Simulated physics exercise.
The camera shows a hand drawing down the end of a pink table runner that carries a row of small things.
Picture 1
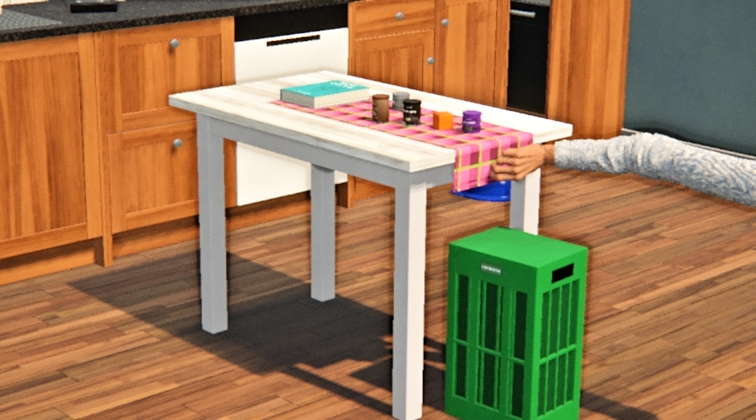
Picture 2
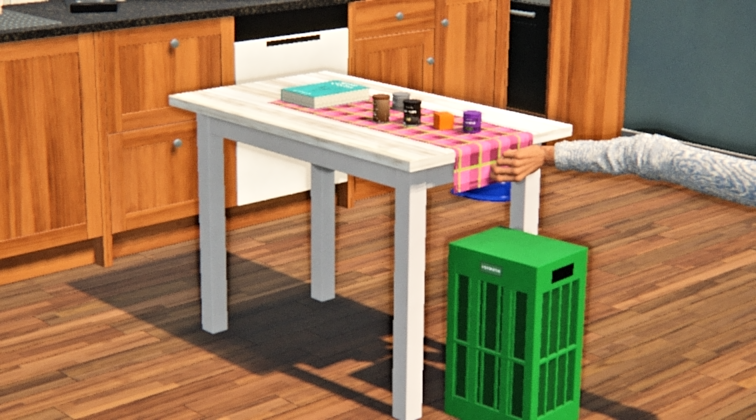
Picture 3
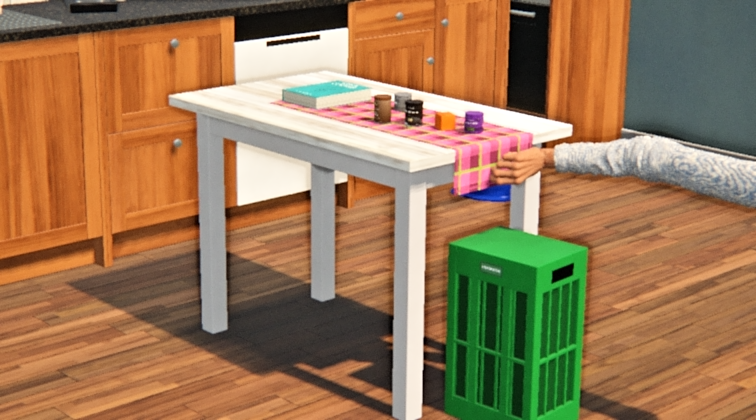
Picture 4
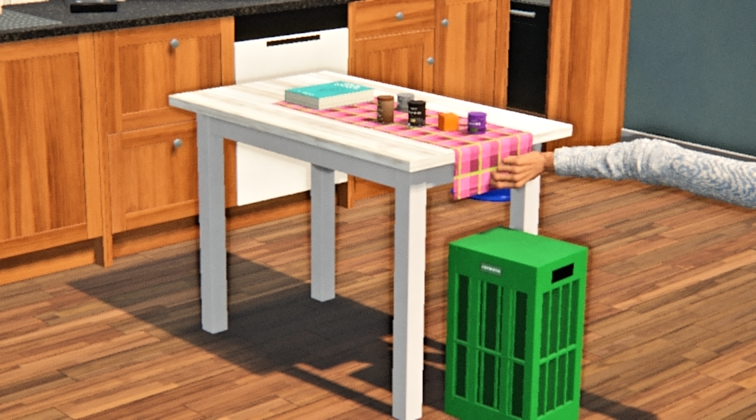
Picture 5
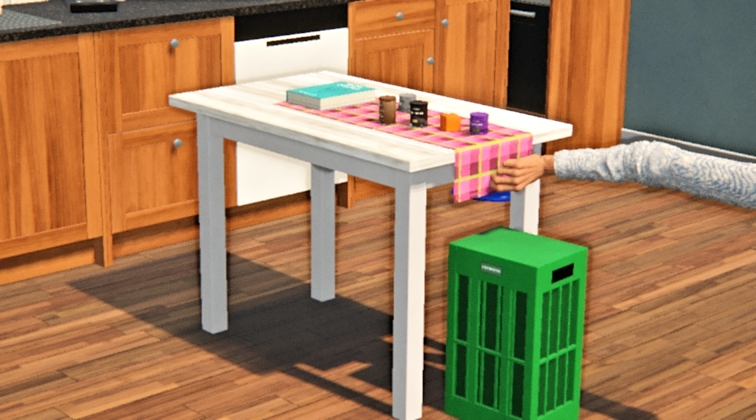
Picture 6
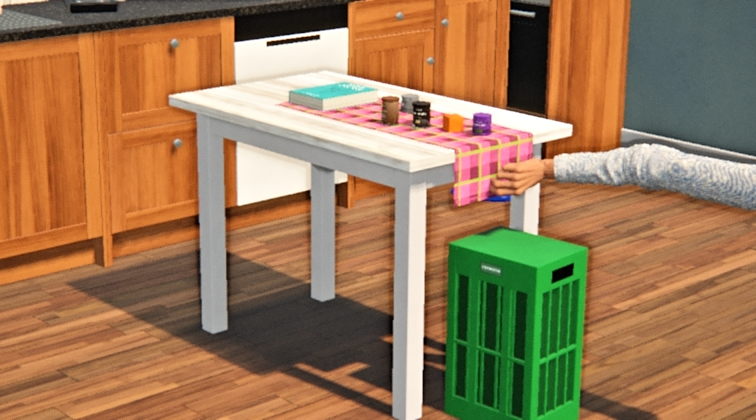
The clip opens on a hand gripping the hanging end of a pink checked runner on a white table, above a green crate. The hand draws the cloth slightly downward, and the row of small pots and cans, with an orange cube, shifts a little to the right along the tabletop with it.
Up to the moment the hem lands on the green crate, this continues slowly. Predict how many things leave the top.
Fallen count: One.
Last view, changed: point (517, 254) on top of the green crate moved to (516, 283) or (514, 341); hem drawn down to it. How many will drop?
Counts: 2, 4.
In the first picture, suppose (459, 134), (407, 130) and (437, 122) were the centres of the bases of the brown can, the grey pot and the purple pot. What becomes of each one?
Note - brown can lost, grey pot retained, purple pot retained.
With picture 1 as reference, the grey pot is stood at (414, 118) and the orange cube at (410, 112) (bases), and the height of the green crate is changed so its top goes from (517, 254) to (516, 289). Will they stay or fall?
So the grey pot stays there, and the orange cube stays there.
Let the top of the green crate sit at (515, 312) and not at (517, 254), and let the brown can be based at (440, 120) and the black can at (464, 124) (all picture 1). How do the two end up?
Result - the brown can comes off, and the black can comes off.
Soon after, hem near (493, 220); all still up.
After that, hem on the crate; purple pot gone.
In the end, hem on the crate; purple pot gone. The count of fallen things is one.
